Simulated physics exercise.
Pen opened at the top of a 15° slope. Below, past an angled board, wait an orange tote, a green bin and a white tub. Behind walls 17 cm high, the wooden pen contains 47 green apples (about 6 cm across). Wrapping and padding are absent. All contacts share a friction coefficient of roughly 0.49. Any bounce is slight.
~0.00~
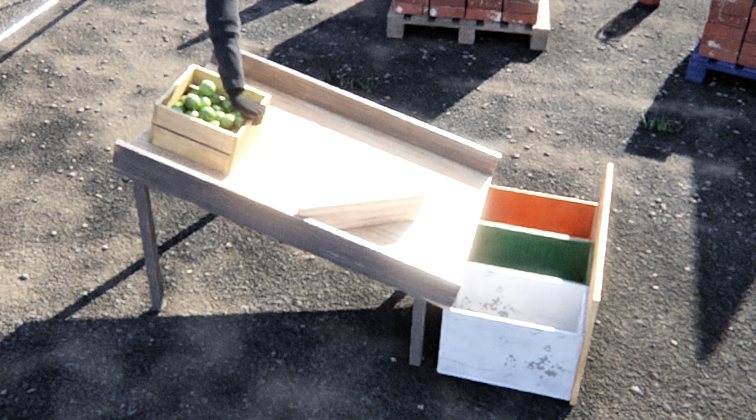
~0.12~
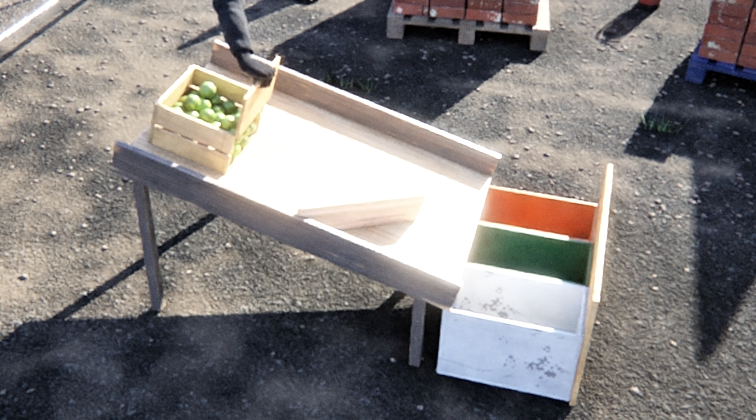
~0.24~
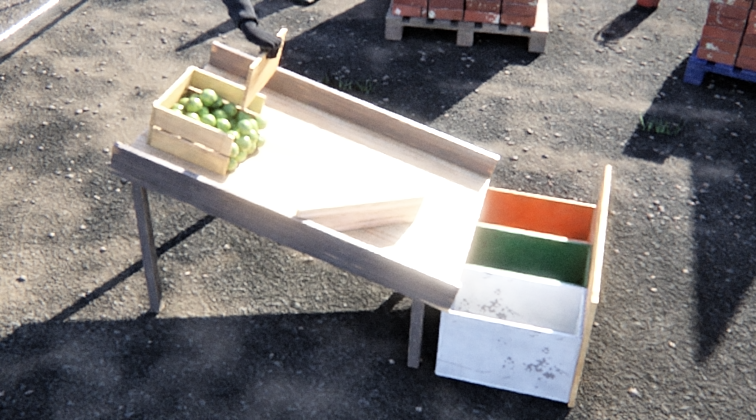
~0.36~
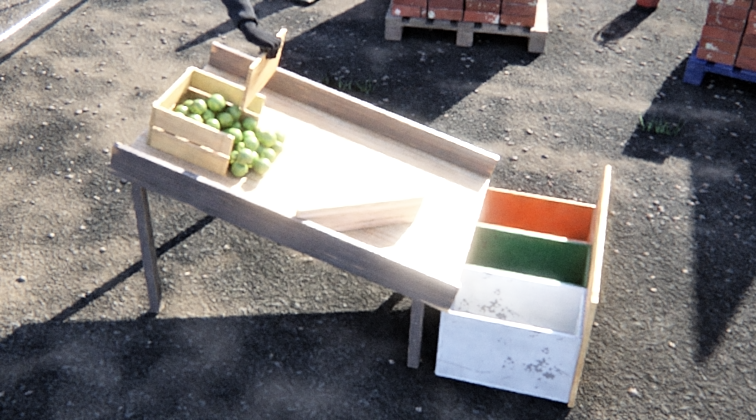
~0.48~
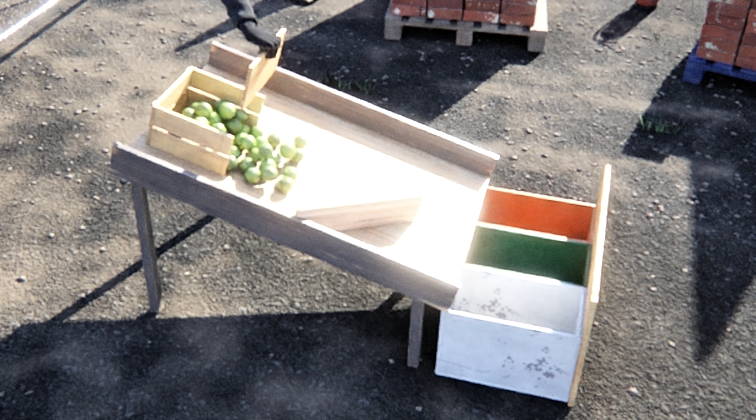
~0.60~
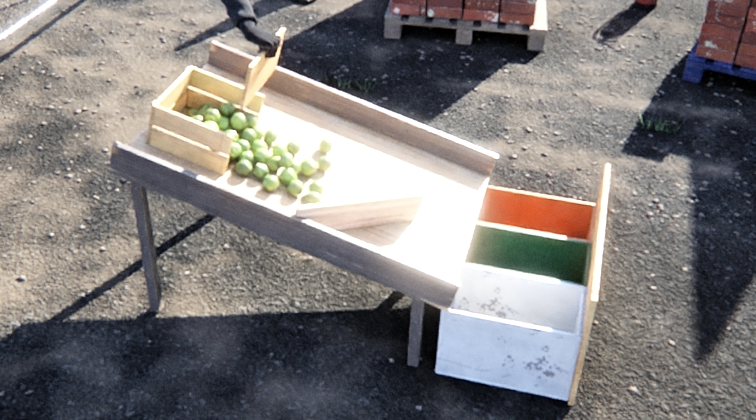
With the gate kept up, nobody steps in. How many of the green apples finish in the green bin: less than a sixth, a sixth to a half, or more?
The share in the green bin is between a sixth and a half.
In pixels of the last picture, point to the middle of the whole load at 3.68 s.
Estimated centre in the last picture: (540, 275).
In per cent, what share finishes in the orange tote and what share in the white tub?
Close to 70 and 0 percent respectively.
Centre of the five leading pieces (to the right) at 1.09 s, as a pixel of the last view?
Their mean place is near (444, 204).
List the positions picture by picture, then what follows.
In the first frame (we follow the rim corner now nearest the camera), wooden pen at (236, 136); green bin at (586, 285); nothing out yet.
The second frame shows wooden pen at (235, 136).
The third frame shows wooden pen at (234, 137); 3 out, the lowest apple at (259, 141).
The fourth frame shows wooden pen at (234, 138); 11 out, the lowest apple at (276, 148).
The fifth frame shows wooden pen at (233, 137); 15 out, the lowest apple at (286, 185).
The sixth frame shows wooden pen at (233, 137); green bin at (584, 285); 20 out, the lowest apple at (313, 200).
After 1.09 s, 3 still in the wooden pen, 43 on the slope and 1 in the air.
After 1.71 s, 10 in the orange tote, 3 in the green bin, 32 on the slope and 2 in the air.
After 2.57 s, 28 in the orange tote, 7 in the green bin, 9 on the slope and 3 in the air.
Outcome (at 3.68 s), 33 in the orange tote and 14 in the green bin. Asked share, 14 of 47, 30 per cent.
